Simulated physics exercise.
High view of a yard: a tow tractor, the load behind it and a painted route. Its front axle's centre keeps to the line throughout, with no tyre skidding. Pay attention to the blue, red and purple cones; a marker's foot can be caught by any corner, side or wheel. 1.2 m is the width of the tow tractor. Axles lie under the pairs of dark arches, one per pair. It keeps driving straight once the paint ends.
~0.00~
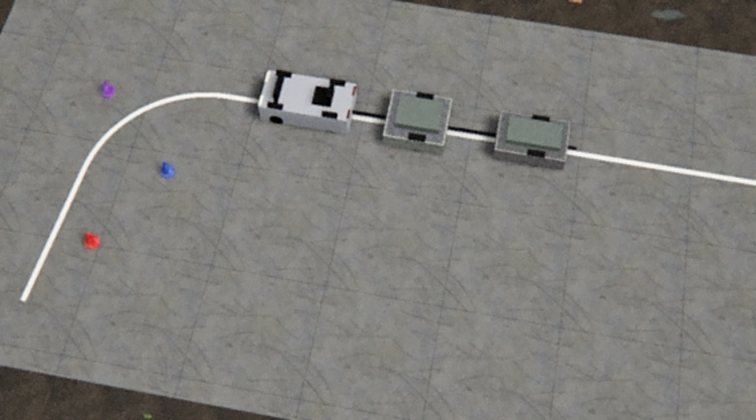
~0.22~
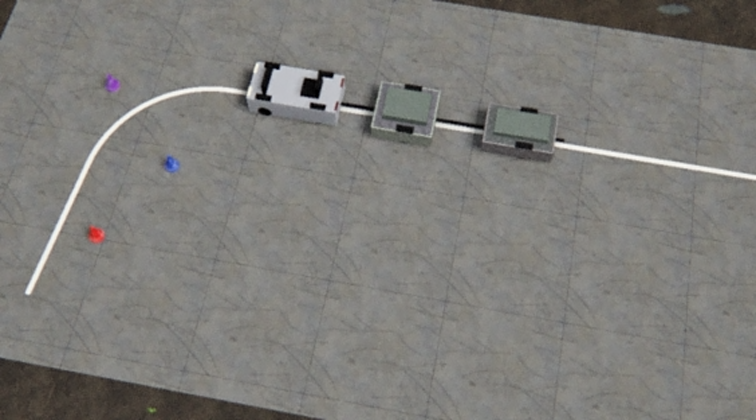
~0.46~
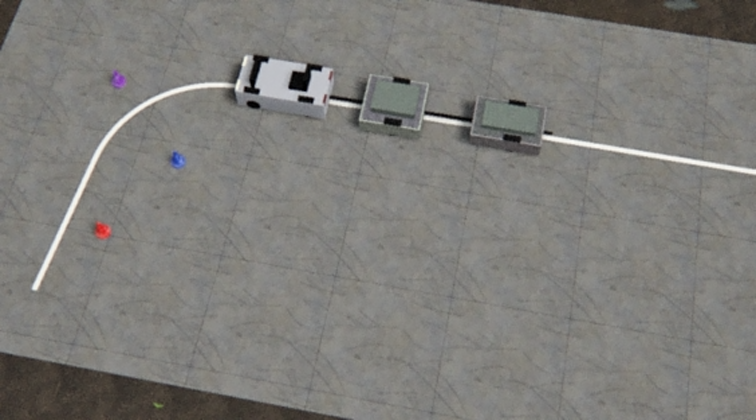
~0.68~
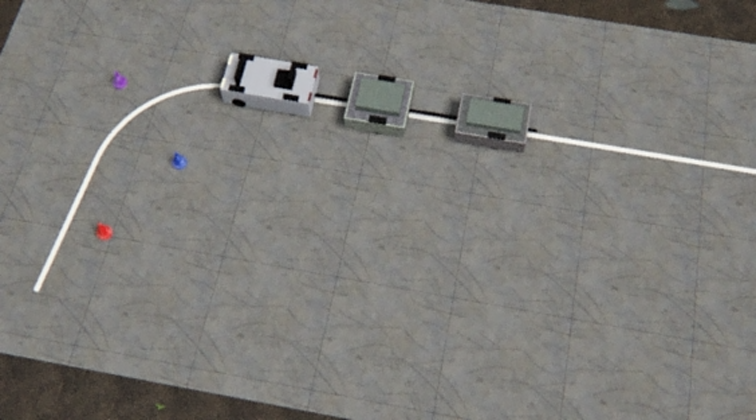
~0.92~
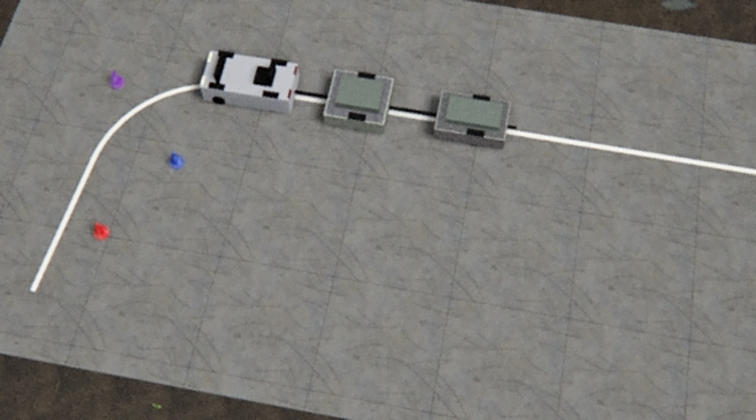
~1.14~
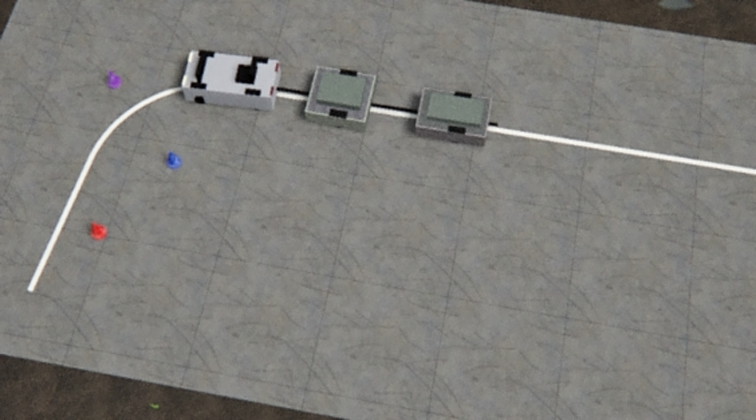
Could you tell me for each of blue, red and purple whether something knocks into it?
Blue is left alone; red gets knocked into; purple is left alone.
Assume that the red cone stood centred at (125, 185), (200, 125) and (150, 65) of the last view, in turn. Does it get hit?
The first place gets a hit, the second a hit, the third no contact.
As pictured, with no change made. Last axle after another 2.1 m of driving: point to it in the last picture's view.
Estimated position: Close to (387, 100).
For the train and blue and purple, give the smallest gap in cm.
Blue keeps 20 to spare, while purple keeps 15.
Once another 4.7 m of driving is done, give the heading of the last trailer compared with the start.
Roughly 5°.
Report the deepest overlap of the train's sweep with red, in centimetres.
Red about 15.
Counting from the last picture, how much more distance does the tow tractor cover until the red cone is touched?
After roughly 8.5 metres.
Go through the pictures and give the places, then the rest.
The first frame shows nose (269, 89); last axle (539, 136); still straight; blue (167, 169), red (91, 240), purple (107, 89); 2 trailers.
The second frame shows nose (257, 81); last axle (527, 128); still straight.
The third frame shows nose (246, 74); last axle (515, 121); still straight.
The fourth frame shows nose (231, 72); last axle (499, 118); still straight.
The fifth frame shows nose (211, 69); last axle (479, 115); turned 1°.
The sixth frame shows nose (192, 69); last axle (460, 112); turned 3°; blue (173, 160), red (97, 230), purple (113, 79).
After 2.2 s, the last axle is at (389, 100) of the last picture, 5 cm off the line; purple has been passed with 15 cm to spare.
After 2.7 s, the last axle is at (356, 94) of the last picture, 5 cm off the line.
After 5.6 s, the last axle is at (175, 109) of the last picture, 100 cm off the line; the first trailer has hit red.
After 6.1 s, the last axle is at (142, 132) of the last picture, 110 cm off the line; blue has been passed with 20 cm to spare.
After 8.8 s, the last axle is at (26, 290) of the last picture, 15 cm off the line; 1 of 3 struck in all.
